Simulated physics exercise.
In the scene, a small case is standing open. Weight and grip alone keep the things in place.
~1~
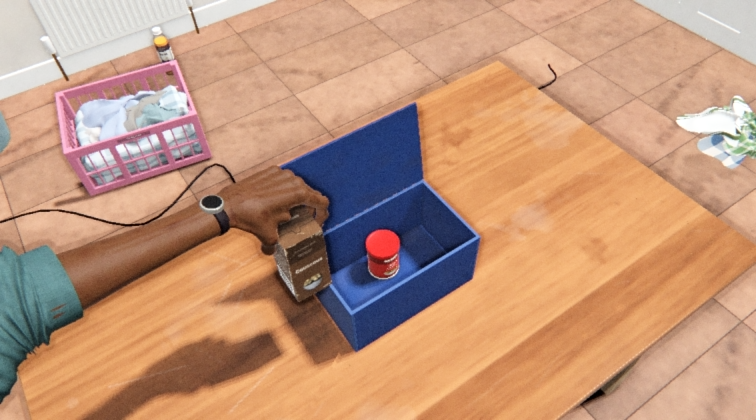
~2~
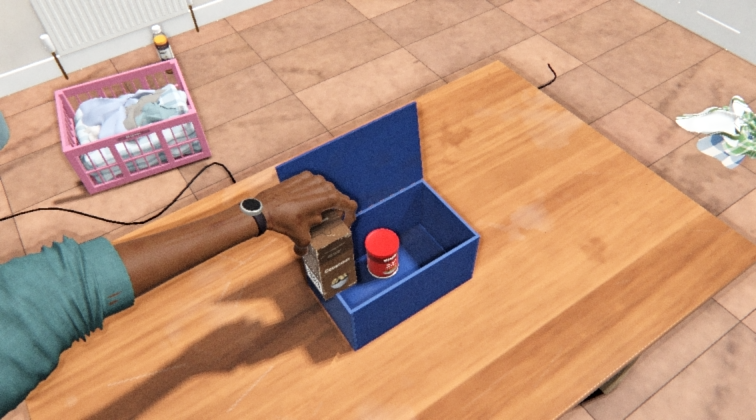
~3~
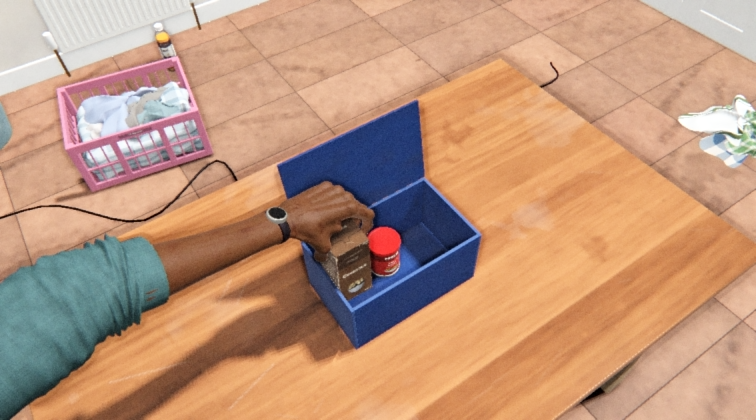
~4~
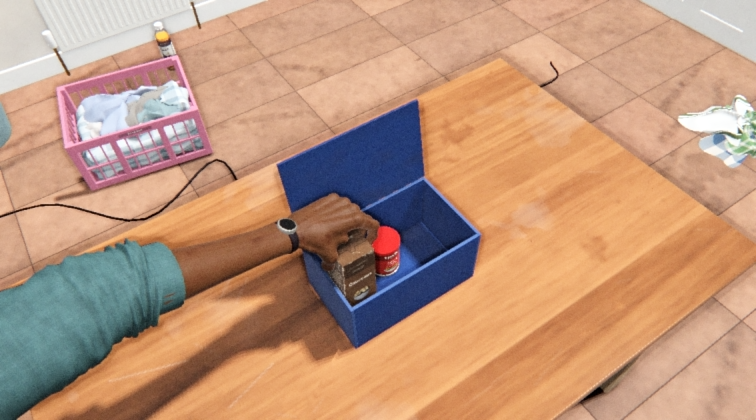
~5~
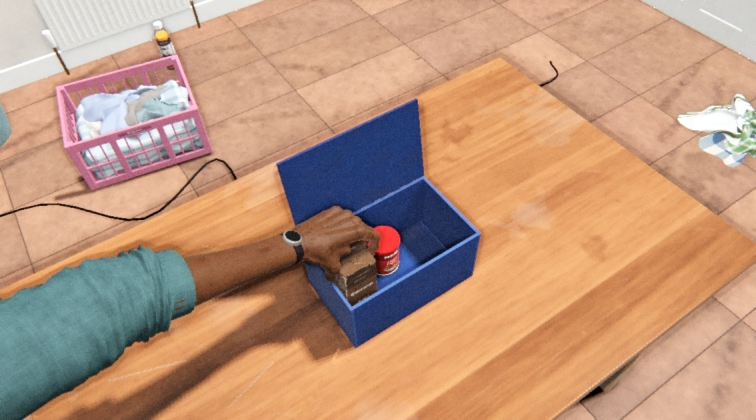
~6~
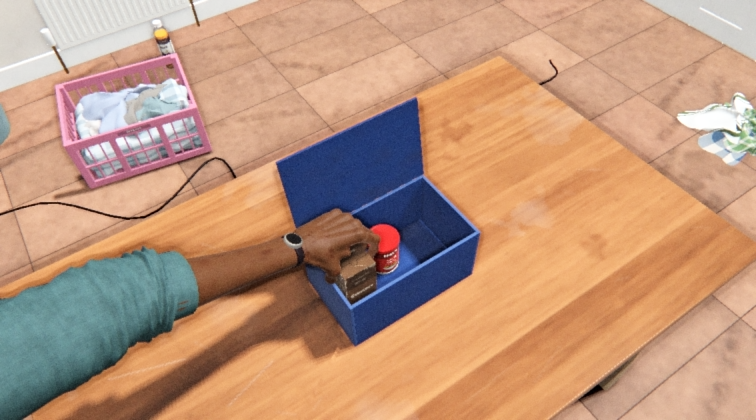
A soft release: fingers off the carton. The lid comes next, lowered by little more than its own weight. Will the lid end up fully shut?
No.
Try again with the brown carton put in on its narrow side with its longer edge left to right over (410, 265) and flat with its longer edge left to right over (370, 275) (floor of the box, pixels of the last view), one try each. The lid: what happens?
First time it drops into place, and next time it drops into place.
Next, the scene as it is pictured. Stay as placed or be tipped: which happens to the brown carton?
Result: The brown carton remains as it was set.
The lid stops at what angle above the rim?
Angle above rim: About 12°.
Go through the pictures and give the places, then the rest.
In the first frame, still above its spot; brown carton (300, 254); red tin (383, 255).
In the second frame, still above its spot; brown carton (328, 254); red tin (383, 254).
In the third frame, still above its spot; brown carton (345, 260); red tin (384, 252).
In the fourth frame, still above its spot; brown carton (351, 269); red tin (384, 252).
In the fifth frame, still above its spot; brown carton (353, 279); red tin (383, 251).
In the sixth frame, put in, still held; brown carton (353, 280); red tin (383, 250).
Then, 1.20 s past the last view, lid 84° above the rim.
Then, 1.60 s past the last view, lid 52° above the rim.
Then, 1.80 s past the last view, lid 26° above the rim.
Finally, lid 13° above the rim; both still in place. Final places as the last picture's camera would see them, brown carton near (353, 280).
